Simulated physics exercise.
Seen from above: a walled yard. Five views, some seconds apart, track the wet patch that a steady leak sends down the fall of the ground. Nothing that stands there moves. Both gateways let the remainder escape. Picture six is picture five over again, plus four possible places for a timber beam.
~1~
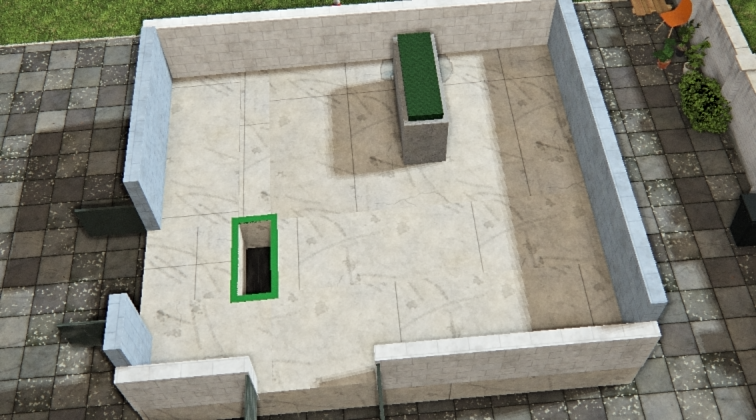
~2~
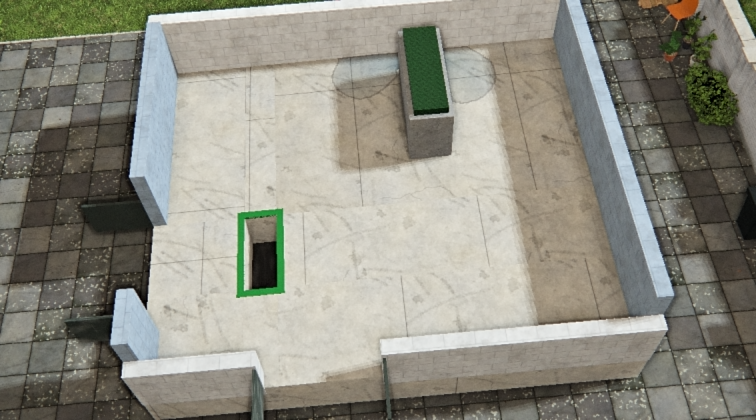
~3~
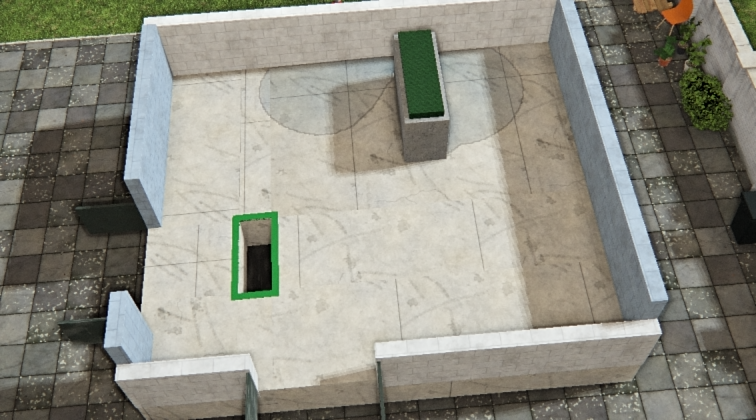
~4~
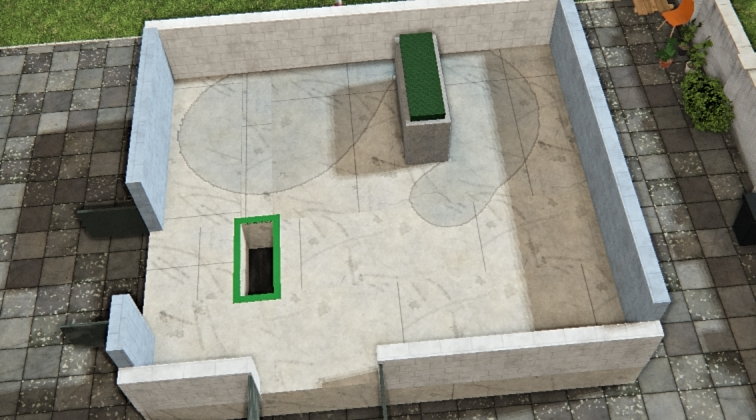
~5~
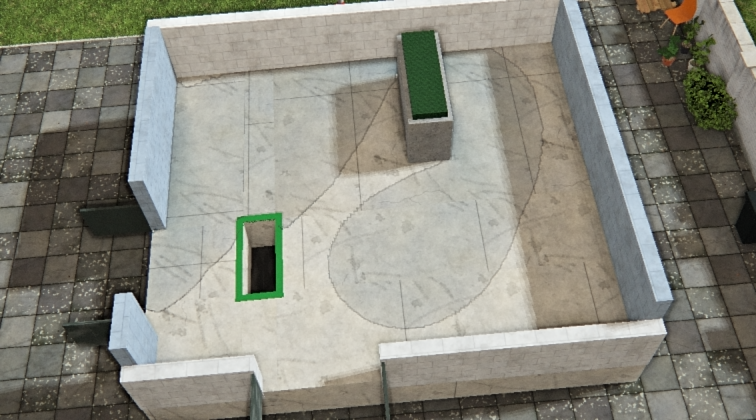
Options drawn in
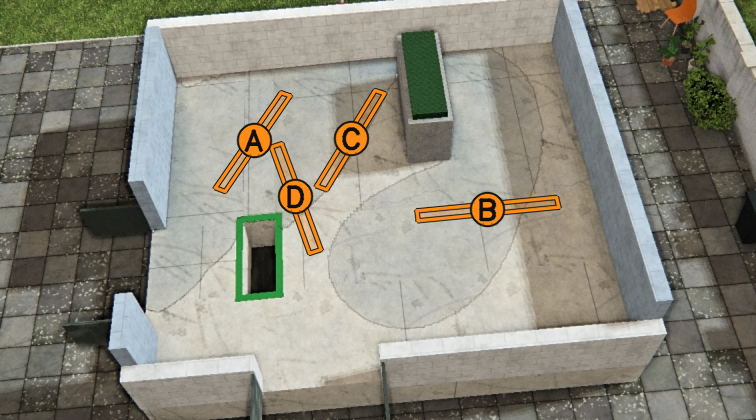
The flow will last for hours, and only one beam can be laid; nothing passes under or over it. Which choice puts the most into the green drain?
Choose B.
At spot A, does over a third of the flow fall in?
No, it does not.
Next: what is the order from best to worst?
B, A, C, D.
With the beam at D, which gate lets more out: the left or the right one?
The left one.
On the marked copy, A from (220, 189) to (285, 94); B from (417, 215) to (557, 202); C from (321, 187) to (379, 92); D from (276, 145) to (315, 251).
With A, about 22 % of the stream goes into the green drain, about 78 % out by the gates.
With B, about 35 % of the stream goes into the green drain, about 64 % out by the gates.
With C, about 11 % of the stream goes into the green drain, about 89 % out by the gates.
With D, about 4 % of the stream goes into the green drain, about 96 % out by the gates.
